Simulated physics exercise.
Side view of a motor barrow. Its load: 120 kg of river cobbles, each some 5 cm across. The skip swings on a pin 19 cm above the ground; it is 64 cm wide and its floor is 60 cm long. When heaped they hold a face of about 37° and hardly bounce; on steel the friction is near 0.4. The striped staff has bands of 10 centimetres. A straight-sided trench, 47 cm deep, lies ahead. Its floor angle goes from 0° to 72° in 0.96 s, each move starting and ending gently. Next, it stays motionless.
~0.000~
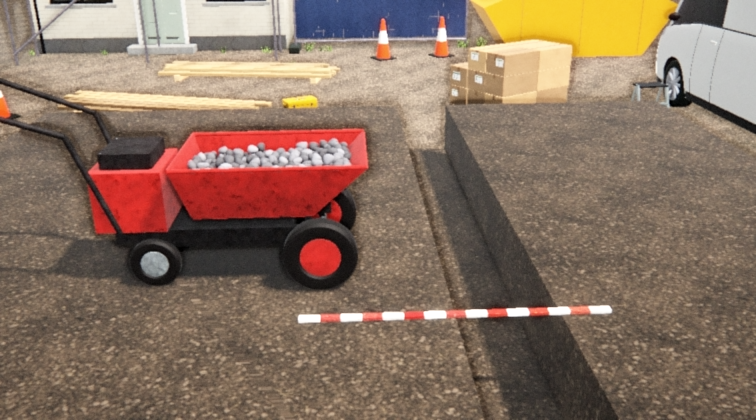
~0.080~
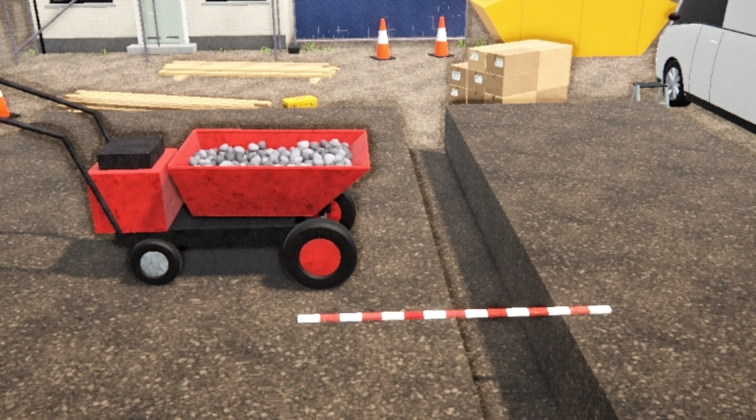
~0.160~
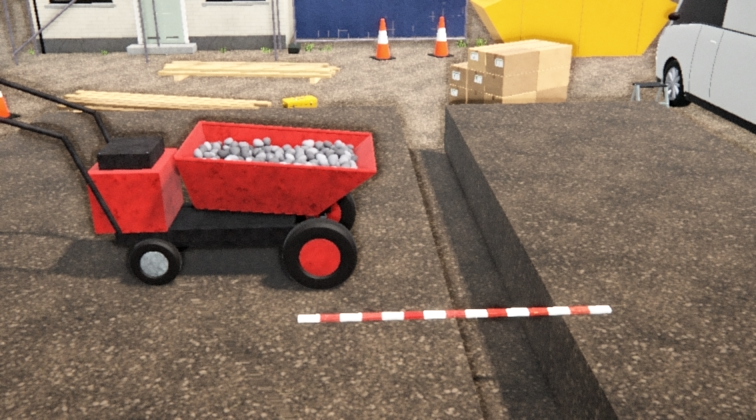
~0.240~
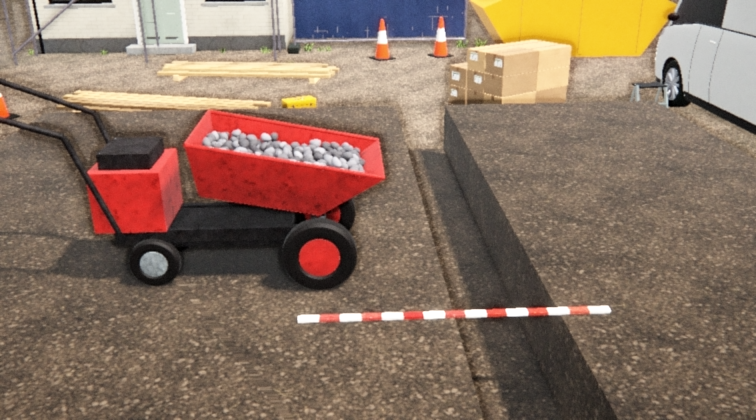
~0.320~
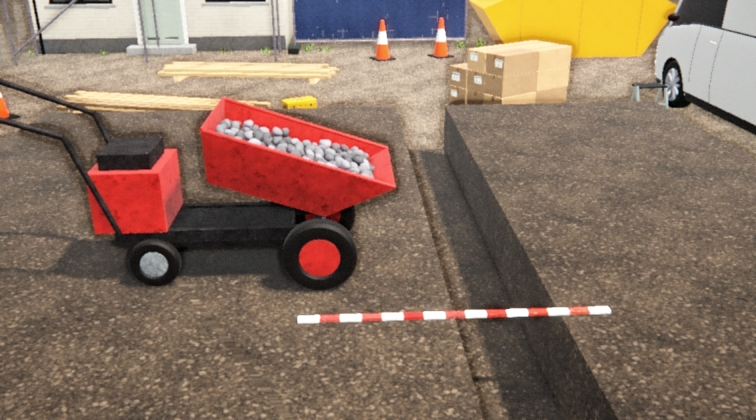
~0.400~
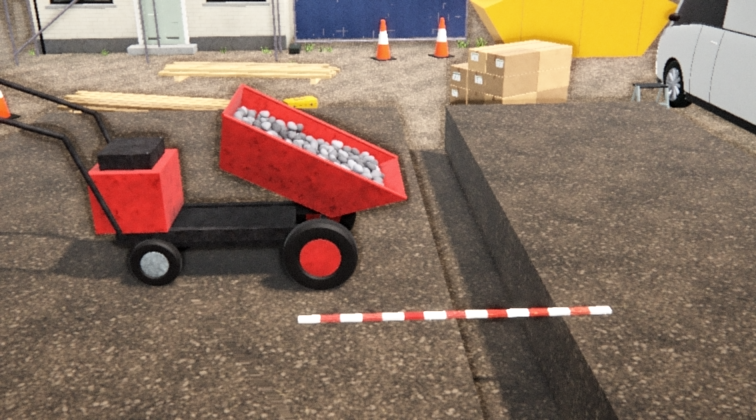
On a rough brown yard with traffic cones, stacked boxes and a yellow skip behind, a small red motor barrow full of grey stones stands left of a trench, its load bed level. The bed then gradually tilts up at its left end, lowering its lip toward the trench, while the wheels stay still and the stones remain inside.
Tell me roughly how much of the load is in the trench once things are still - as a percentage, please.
I would put it at 89 %.
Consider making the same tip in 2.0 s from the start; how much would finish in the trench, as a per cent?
85 %.
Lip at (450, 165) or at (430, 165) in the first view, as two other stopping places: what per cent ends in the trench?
Around 70% for the first place and 95% for the second.
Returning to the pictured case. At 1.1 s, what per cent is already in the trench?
Roughly 35 percent of the load.
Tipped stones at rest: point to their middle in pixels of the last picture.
Look at roughly (487, 322).
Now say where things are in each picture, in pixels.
In the first picture, the skip is at 0°, its lip at (367, 167); the top of the load is at (327, 151).
In the second picture, the skip is at 1°, its lip at (369, 168); the top of the load is at (280, 153); the stones move at 0.3 m/s on average.
In the third picture, the skip is at 5°, its lip at (376, 172); the top of the load is at (227, 149); the stones move at 0.5 m/s on average.
In the fourth picture, lip at (384, 178), floor tilted 11°, highest stones at (232, 140); the stones move at 0.7 m/s on average.
In the fifth picture, the skip is at 19°, its lip at (395, 187); the top of the load is at (236, 127); the stones move at 0.8 m/s on average.
In the sixth picture, lip at (406, 198), floor tilted 27°, highest stones at (243, 117); the stones move at 0.9 m/s on average.
After 0.7 s the floor is at 61°; 100 % in the skip; the foremost stones are at (423, 225).
After 1.1 s the floor is at 72°; 56 % in the skip, 8 % short of the trench, 37 % in the trench; the foremost stones are at (501, 301).
After 1.4 s the floor is at 72°; 14 % in the skip, 10 % short of the trench, 76 % in the trench; the foremost stones are at (520, 310).
After 3.4 s the floor is at 72°; 0 % in the skip, 11 % short of the trench, 89 % in the trench; the foremost stones are at (515, 305).
